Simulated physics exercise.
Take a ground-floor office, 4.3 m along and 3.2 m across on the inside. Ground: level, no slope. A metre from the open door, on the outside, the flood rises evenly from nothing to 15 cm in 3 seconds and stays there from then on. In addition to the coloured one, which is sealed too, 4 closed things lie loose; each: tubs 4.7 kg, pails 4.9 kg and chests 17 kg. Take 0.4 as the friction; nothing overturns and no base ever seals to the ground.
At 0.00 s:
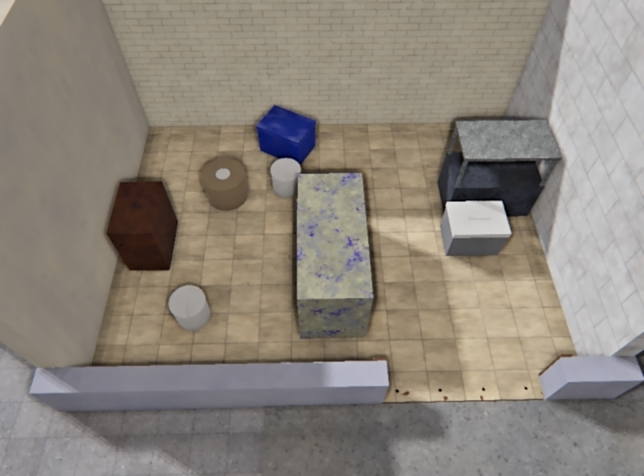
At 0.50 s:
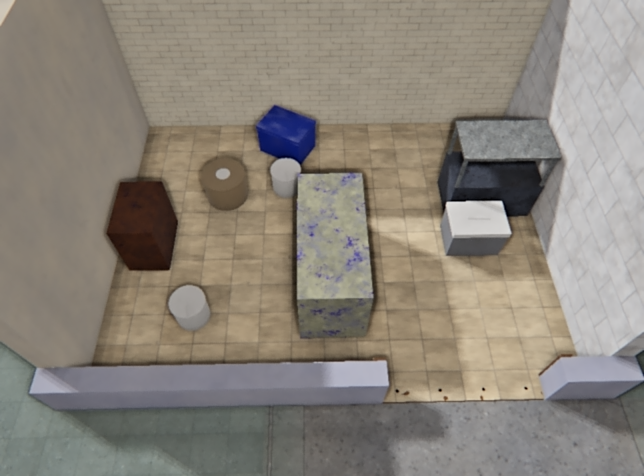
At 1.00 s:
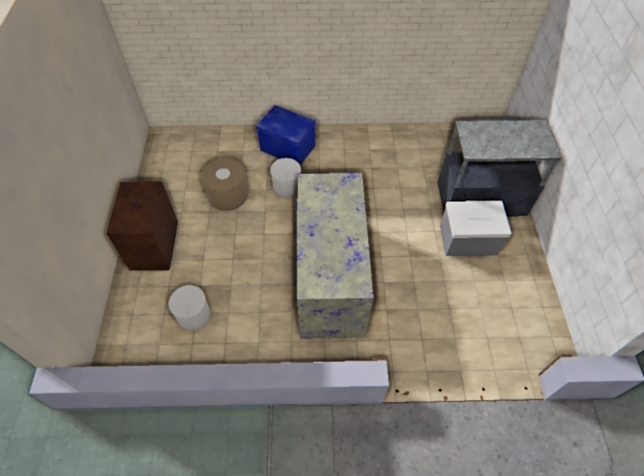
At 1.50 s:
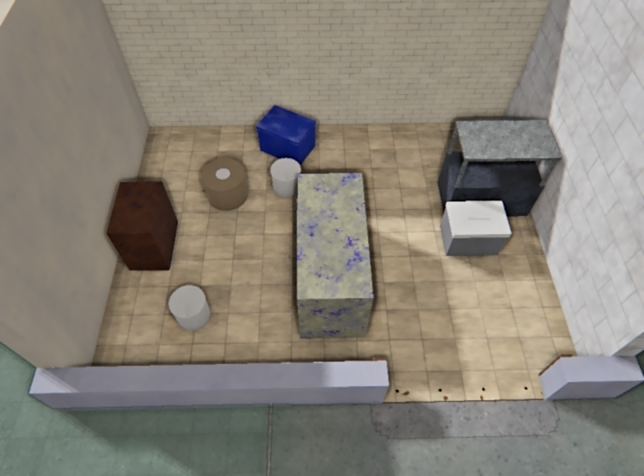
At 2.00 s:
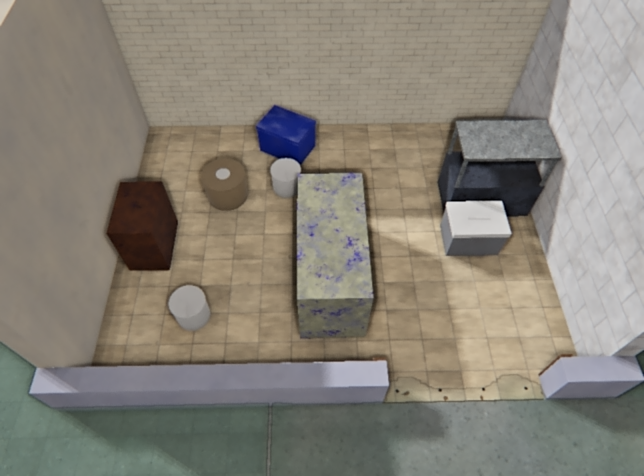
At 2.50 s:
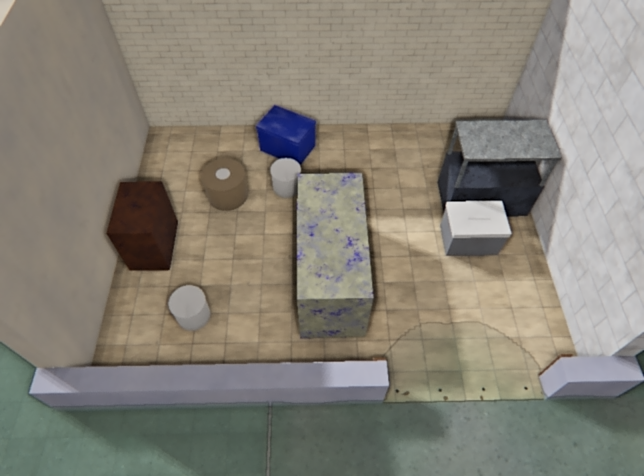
Water spreads across the ground outside and just enters the open doorway; the objects stay still.
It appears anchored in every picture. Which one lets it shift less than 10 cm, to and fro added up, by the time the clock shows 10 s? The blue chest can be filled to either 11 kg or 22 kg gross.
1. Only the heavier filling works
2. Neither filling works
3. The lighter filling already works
Neither filling works (2).
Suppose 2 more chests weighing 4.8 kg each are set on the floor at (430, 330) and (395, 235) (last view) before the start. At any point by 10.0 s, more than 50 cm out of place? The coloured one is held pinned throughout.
In order: Above the mark, above the mark.
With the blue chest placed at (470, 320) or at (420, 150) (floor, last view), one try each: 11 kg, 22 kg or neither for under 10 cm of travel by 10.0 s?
For the first spot both come up short, for the second both come up short.
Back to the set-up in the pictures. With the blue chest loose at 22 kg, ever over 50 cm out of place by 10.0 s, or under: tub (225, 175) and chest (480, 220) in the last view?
In turn: Below, beyond.
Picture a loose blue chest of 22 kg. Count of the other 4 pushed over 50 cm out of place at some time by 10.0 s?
The total is 1.
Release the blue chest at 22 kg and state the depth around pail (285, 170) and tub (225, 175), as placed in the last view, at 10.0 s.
Some 4 cm at the first, some 2 cm at the second.
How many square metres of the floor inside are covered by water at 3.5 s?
Roughly 2.0 m2.
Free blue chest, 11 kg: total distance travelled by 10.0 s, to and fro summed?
All together it comes to about 60 cm.
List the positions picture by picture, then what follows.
The blue chest at (286, 123) rests on the ground; water covers 0.0 m2; 0 of 5 have shifted, in the first picture.
The blue chest at (286, 123), on the bottom; 0.0 m2 under water; 0 of 5 have shifted, in the second picture.
The blue chest at (286, 123), on the bottom; water covers 0.0 m2; 0 of 5 have shifted, in the third picture.
The blue chest at (286, 123) rests on the ground; 0.0 m2 under water; 0 of 5 have shifted, in the fourth picture.
The blue chest at (286, 123) rests on the ground; water covers 0.0 m2; 0 of 5 have shifted, in the fifth picture.
The blue chest at (286, 123) rests on the ground; water covers 0.5 m2; 0 of 5 have shifted, in the sixth picture.
After 3.5 s the blue chest would be 0 cm from its start with 11 kg and 0 cm from its start with 22 kg; 0 cm of water round it then.
After 4.5 s the blue chest would be 0 cm from its start with 11 kg and 0 cm from its start with 22 kg; 0 cm of water round it then.
After 7.0 s the blue chest would be 34 cm from its start with 11 kg and 3 cm from its start with 22 kg; 5 cm of water round it then.
After 10.0 s the blue chest would be 66 cm from its start with 11 kg and 33 cm from its start with 22 kg; 6 cm of water round it then.
